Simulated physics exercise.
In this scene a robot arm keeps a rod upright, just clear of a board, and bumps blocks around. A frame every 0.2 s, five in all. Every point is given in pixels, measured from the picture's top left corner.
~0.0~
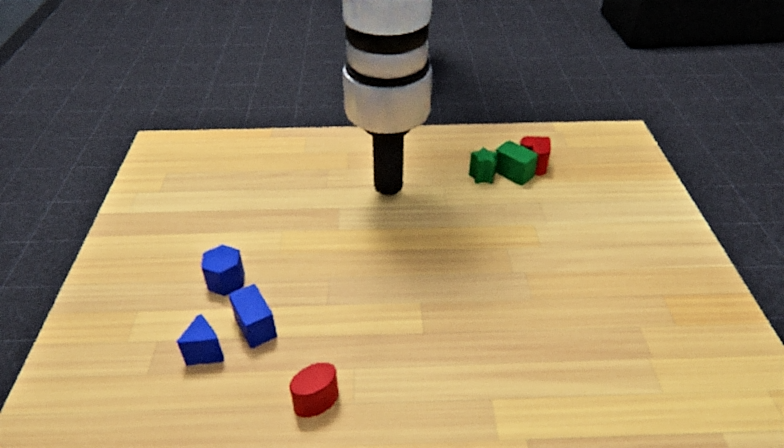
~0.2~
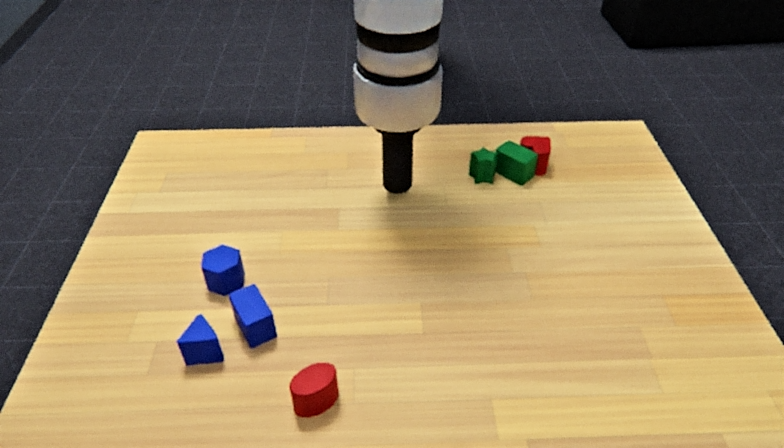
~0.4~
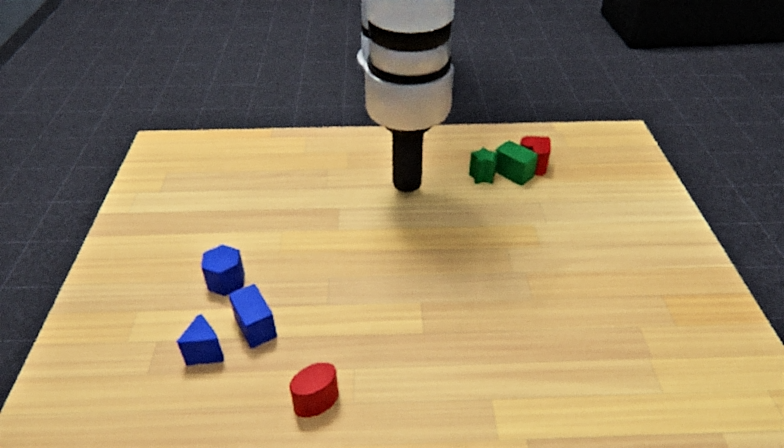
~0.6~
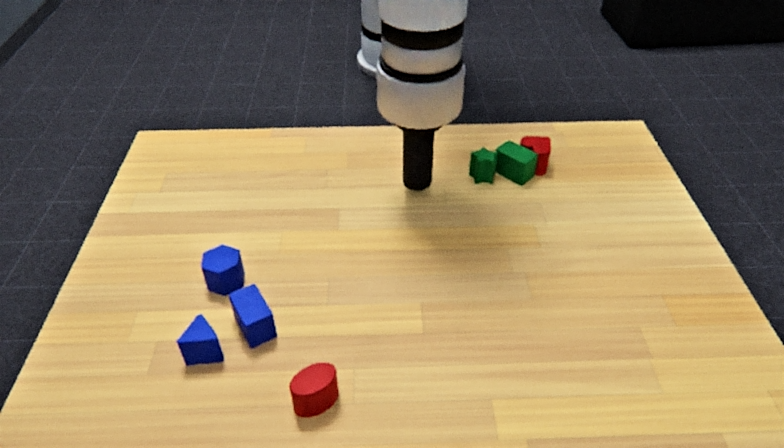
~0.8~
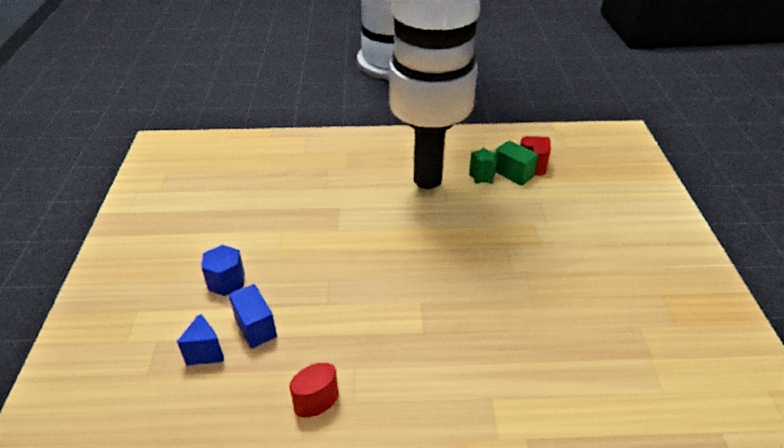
A robot arm with a black rod sliding slowly right above a wooden board, the scattered red, green and blue blocks staying still.
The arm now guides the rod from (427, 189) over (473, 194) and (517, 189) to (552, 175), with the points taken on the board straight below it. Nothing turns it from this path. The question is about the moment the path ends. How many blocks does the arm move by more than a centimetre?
The count is two.
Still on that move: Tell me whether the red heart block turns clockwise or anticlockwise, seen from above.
It is turned anticlockwise.
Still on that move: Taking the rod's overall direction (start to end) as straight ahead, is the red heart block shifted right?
No, it doesn't check out.
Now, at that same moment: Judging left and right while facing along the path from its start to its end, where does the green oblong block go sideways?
It heads left.
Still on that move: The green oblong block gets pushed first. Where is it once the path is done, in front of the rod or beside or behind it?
My guess is it ends up beside or behind the rod.
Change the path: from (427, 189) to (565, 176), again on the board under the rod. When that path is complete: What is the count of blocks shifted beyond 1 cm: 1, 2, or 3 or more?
Most likely three or more.
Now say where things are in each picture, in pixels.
Tip of the rod (388, 187), middles of tops, green star block (485, 154), green oblong block (517, 151), red heart block (538, 144), in the first picture.
Rod (397, 186), nothing pushed, in the second picture.
Rod (407, 184), nothing pushed, in the third picture.
Rod (417, 183), nothing pushed, in the fourth picture.
Rod (428, 181), green star block (485, 154), green oblong block (517, 151), red heart block (538, 144), in the fifth picture.
On the path given first. One third of the way, rod (474, 186); nothing pushed yet.
Two thirds of the way, rod (519, 181); green oblong block (521, 150), turned 15° anticlockwise; red heart block (540, 140), turned 15° anticlockwise.
At the end, rod (554, 167); green star block unmoved; green oblong block (534, 142), turned 70° anticlockwise; red heart block (542, 128), turned 30° anticlockwise.
